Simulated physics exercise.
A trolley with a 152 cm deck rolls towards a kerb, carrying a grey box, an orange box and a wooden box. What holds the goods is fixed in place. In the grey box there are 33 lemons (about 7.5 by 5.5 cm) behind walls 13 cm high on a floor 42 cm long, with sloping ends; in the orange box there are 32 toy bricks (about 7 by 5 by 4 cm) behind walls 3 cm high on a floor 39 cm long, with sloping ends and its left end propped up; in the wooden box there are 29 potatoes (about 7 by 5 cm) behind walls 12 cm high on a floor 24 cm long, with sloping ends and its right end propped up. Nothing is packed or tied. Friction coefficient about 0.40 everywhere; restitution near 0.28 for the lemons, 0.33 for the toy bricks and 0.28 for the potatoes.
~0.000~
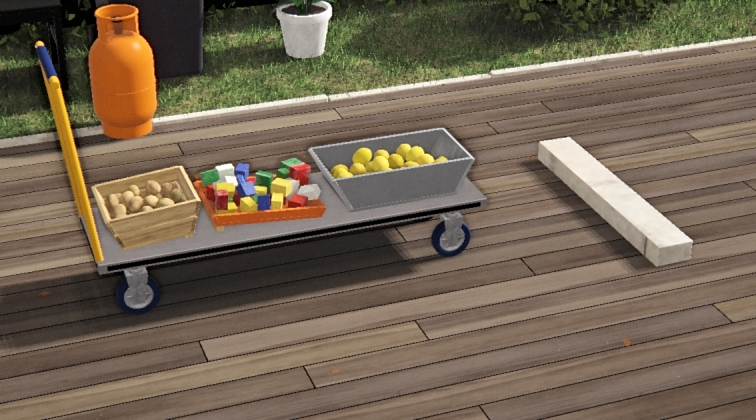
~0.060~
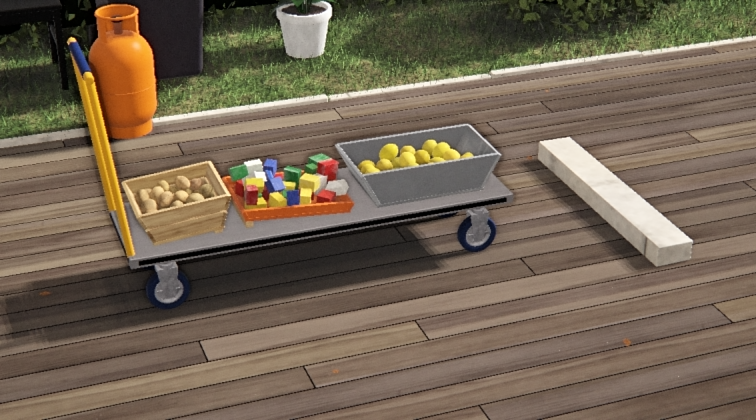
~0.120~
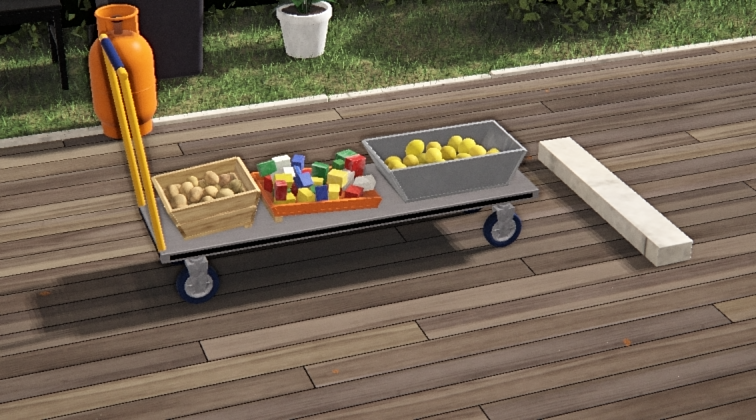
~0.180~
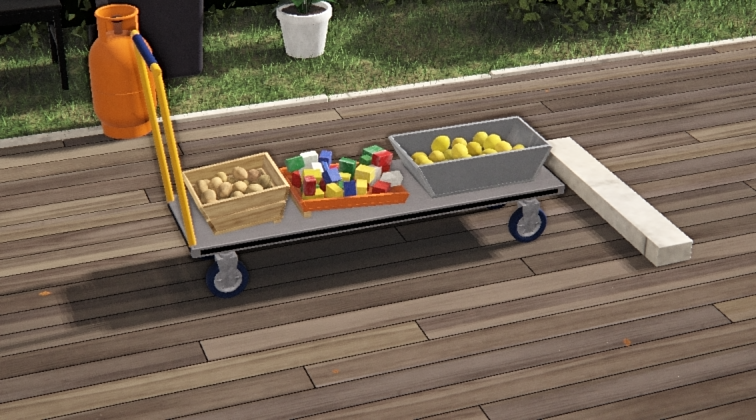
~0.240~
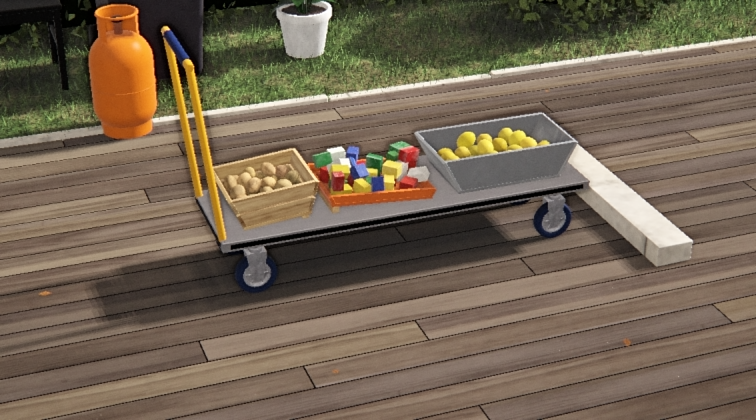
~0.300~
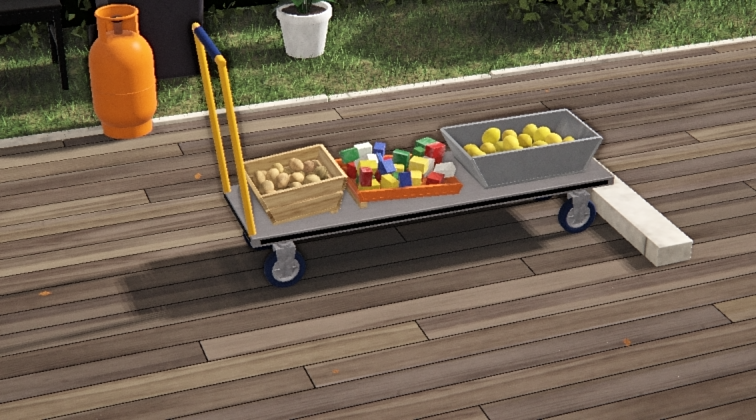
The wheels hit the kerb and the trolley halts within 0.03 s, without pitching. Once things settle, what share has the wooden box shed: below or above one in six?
Fewer than one in six of the potatoes leave the wooden box.
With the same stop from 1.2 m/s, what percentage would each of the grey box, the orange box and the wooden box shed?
In that case grey box 0, orange box 20, wooden box 0 per cent.
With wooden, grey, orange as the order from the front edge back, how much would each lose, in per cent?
In that case grey box 0, orange box 30, wooden box 0 per cent.
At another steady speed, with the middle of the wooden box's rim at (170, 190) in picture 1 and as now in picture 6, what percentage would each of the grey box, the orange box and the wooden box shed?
Then grey box 0, orange box 20, wooden box 0 per cent.
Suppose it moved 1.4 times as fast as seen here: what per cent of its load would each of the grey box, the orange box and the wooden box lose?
Then grey box 20, orange box 50, wooden box 10 per cent.
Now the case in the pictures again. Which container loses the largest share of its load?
It is the orange box.
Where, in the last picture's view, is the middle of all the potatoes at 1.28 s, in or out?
At about (323, 182).
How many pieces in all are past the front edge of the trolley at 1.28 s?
Some 0 pieces.
After 0.33 s, the wheels strike.
After 0.43 s, grey box 33 in, 0 out, orange box 30 in, 2 out and wooden box 29 in, 0 out.
After 0.55 s, grey box 33 in, 0 out, orange box 27 in, 5 out and wooden box 29 in, 0 out.
After 0.78 s, grey box 33 in, 0 out, orange box 25 in, 7 out and wooden box 29 in, 0 out.
When it is over (at 1.28 s), grey box 33 in, 0 out, orange box 23 in, 9 out and wooden box 29 in, 0 out. Asked share, 0 of 29, 0 per cent.
